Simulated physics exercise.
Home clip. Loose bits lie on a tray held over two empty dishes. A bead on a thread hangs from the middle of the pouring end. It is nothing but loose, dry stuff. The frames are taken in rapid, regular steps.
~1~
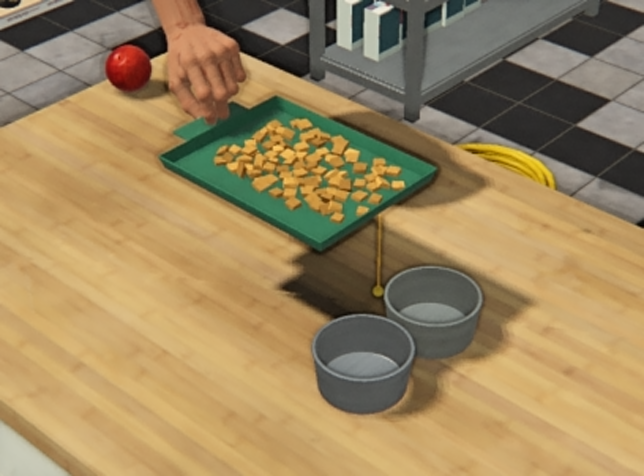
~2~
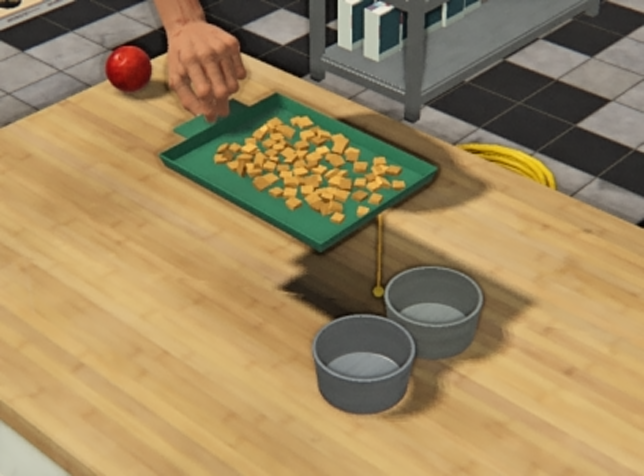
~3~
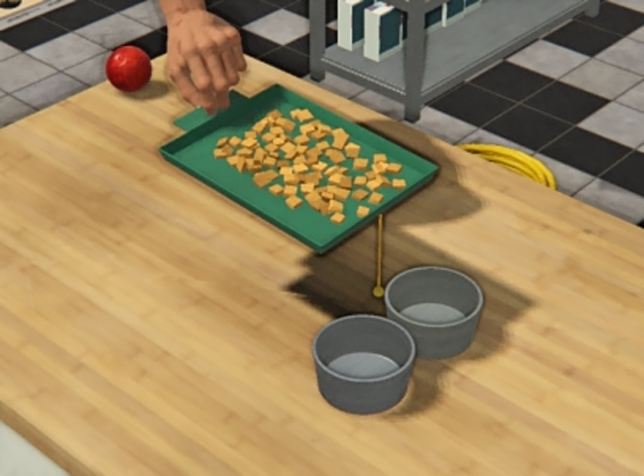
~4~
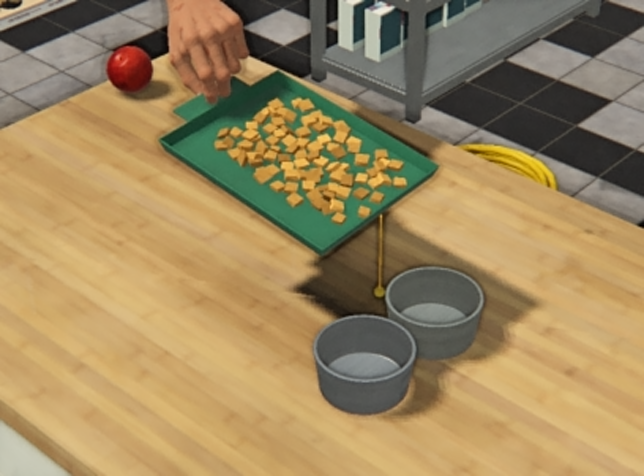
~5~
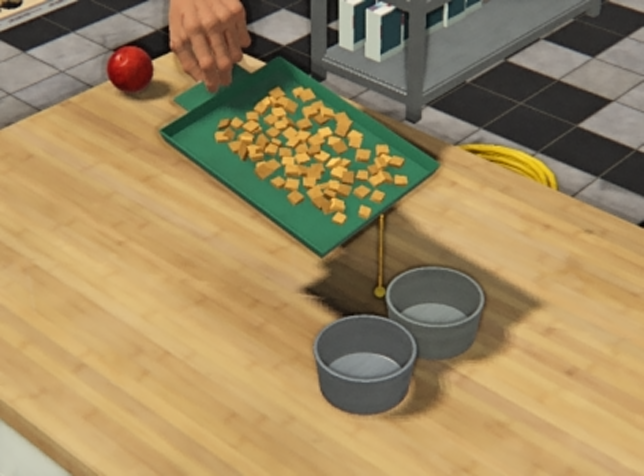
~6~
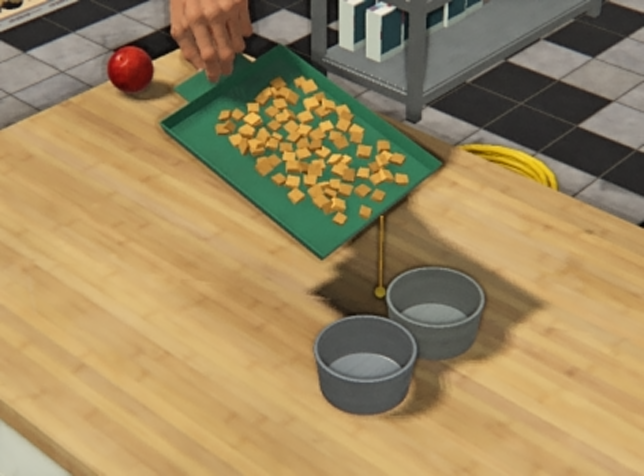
On a wooden counter, a hand gradually tilts a green tray of cereal squares toward its lower left corner.
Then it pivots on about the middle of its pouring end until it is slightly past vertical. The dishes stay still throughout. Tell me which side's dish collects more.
The left side's.
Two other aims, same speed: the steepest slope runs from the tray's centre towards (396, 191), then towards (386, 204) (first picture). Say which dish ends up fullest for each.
At the first place the dish on the right, at the second the right dish.
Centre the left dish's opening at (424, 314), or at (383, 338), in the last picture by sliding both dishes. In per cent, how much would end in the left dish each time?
Trial 1 around 10 percent, trial 2 around 50 percent.
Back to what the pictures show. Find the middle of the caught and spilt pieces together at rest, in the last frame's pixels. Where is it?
Near pixel (353, 378).
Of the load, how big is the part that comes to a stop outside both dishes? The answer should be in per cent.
Roughly 20 percent.
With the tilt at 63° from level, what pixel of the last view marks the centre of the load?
(337, 217).
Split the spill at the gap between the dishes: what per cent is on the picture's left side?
Near 80 %.
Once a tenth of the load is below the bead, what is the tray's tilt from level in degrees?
It is at around 75 degrees.
Just after the last frame, tray tipped steeply; almost all on the tray; about a tenth in the air.
A moment on, tray tipped past a quarter turn; about a tenth on the tray; roughly half in the left dish; just a few in the right dish; about a tenth outside both; roughly a quarter in the air.
Further on, tray tipped past a quarter turn; the larger part in the left dish; just a few in the right dish; roughly a quarter outside both.
When it is over, tray tipped past a quarter turn; the larger part in the left dish; just a few in the right dish; roughly a quarter outside both.
